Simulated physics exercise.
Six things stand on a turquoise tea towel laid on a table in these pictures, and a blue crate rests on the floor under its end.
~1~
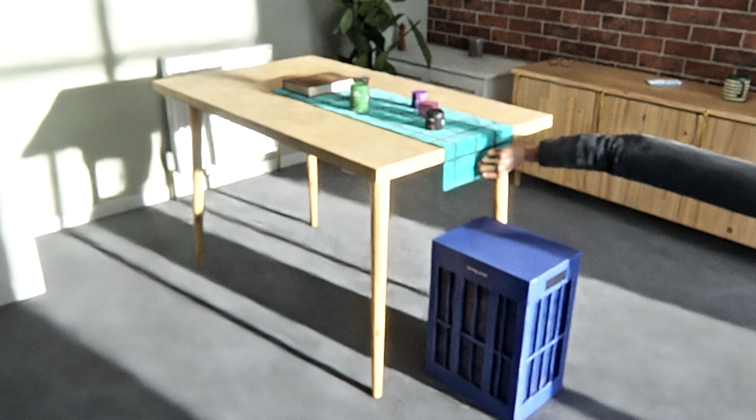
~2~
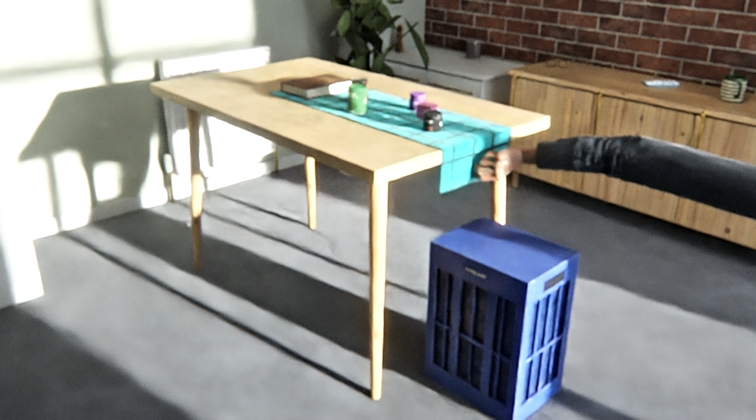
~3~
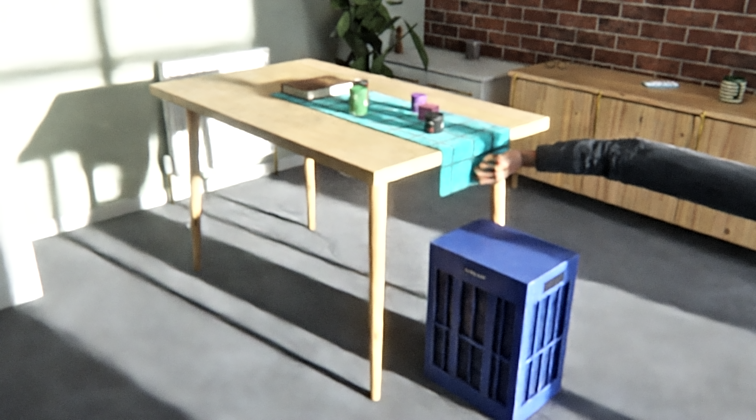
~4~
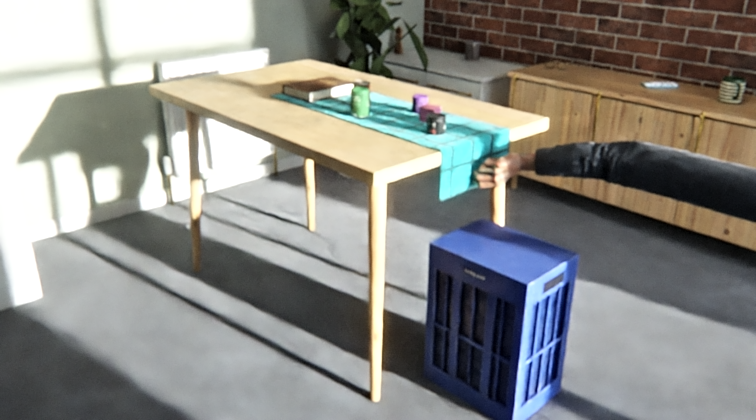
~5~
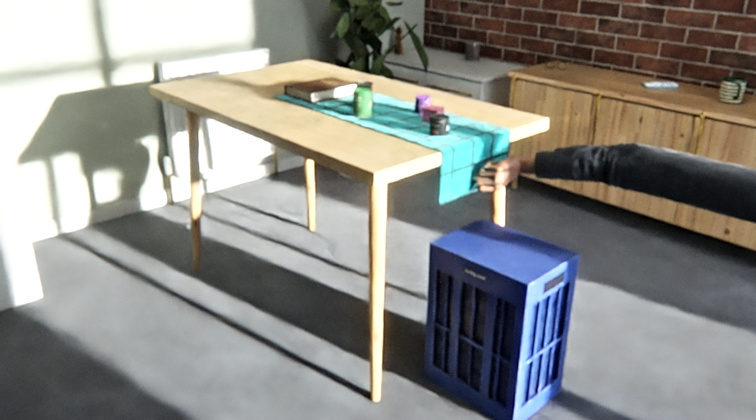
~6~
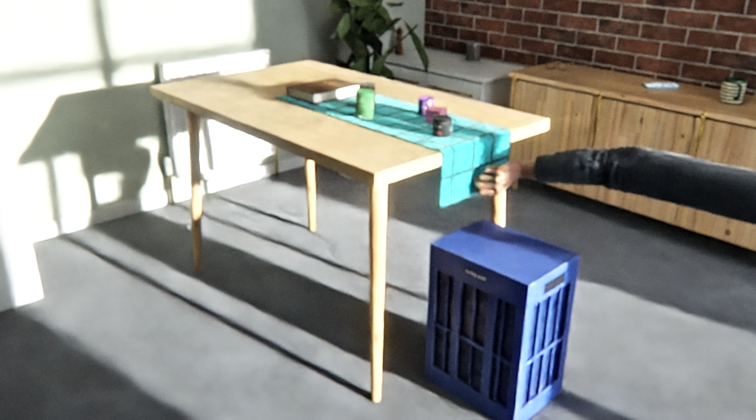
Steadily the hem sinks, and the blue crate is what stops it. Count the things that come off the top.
Off the edge: One.
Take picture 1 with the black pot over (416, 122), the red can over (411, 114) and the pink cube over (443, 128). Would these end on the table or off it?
Outcome: Black pot is still in place, red can is still in place, pink cube is gone.
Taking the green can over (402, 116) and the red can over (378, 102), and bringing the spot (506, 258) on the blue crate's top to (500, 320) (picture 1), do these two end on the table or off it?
The green can ends up off while the red can ends up on top.
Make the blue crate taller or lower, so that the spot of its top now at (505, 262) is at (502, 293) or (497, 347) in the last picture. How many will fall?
Respectively 2 and 4.
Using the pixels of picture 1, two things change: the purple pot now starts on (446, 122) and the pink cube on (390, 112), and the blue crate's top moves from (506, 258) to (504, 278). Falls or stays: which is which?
As for the purple pot, it leaves the top; as for the pink cube, it stays in place.
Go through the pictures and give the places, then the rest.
Hem (443, 192); black pot (435, 111); pink cube (430, 102); purple pot (419, 92); green can (359, 84); red can (361, 78); top of the crate (506, 258), in the first frame.
Hem (440, 193); black pot (433, 112), in the second frame.
Hem (441, 197); pink cube (429, 105), in the third frame.
Hem (440, 201); purple pot (420, 96); top of the crate (504, 261), in the fourth frame.
Hem (440, 204); green can (362, 90), in the fifth frame.
Hem (440, 208); black pot (443, 117); pink cube (436, 108); purple pot (426, 98); green can (365, 91); red can (367, 84), in the sixth frame.
Soon after, hem near (475, 209); all still up.
After that, hem on the crate; black pot gone.
In the end, hem on the crate; black pot gone. The count of fallen things is one.
